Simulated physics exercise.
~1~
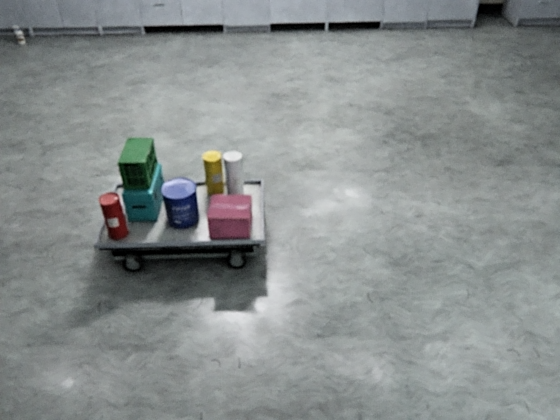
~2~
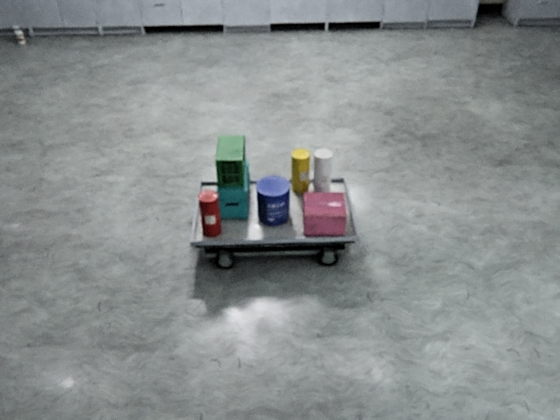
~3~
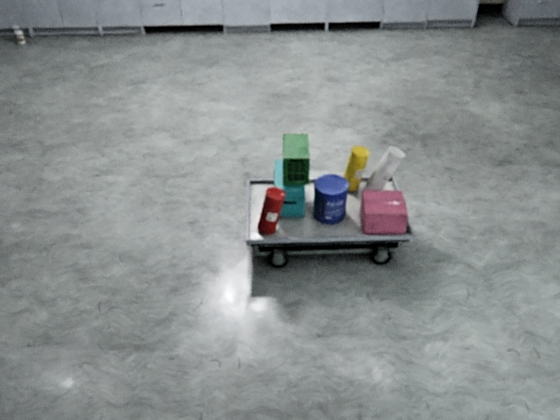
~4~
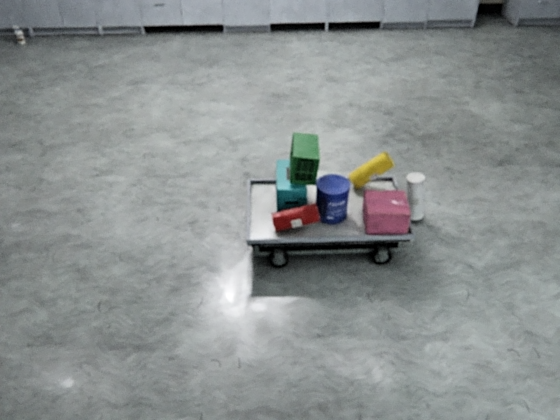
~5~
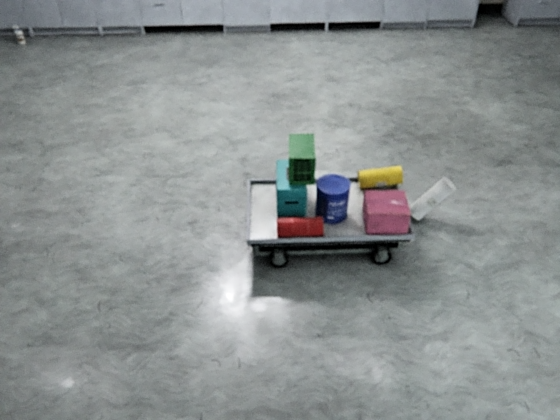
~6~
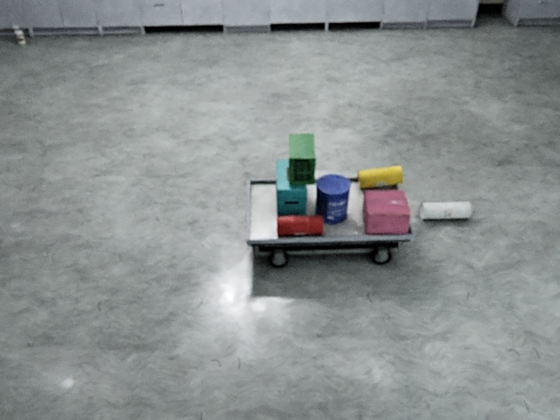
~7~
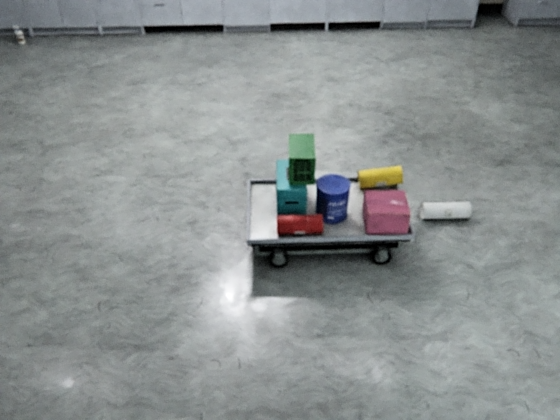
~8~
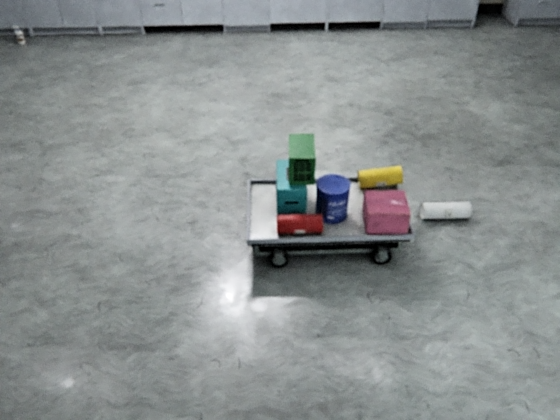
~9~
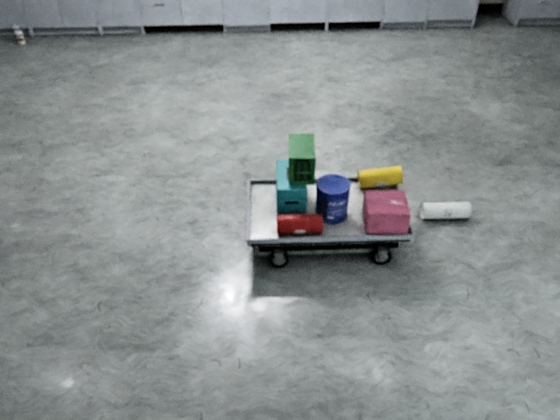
At first, a low wheeled cart rolls to the right across a grey floor, carrying a green crate on a turquoise box, a blue pail, a pink box and upright red, yellow and white canisters. As the cart comes to a stop, the canisters tip to the right. The white one topples over the right edge, while the red one falls onto its side on the deck and the yellow one tilts further. The yellow canister then settles on its side too. In the end, the white canister lies on the floor beside the stationary cart, while the green crate stays stacked and the pail and pink box remain aboard.
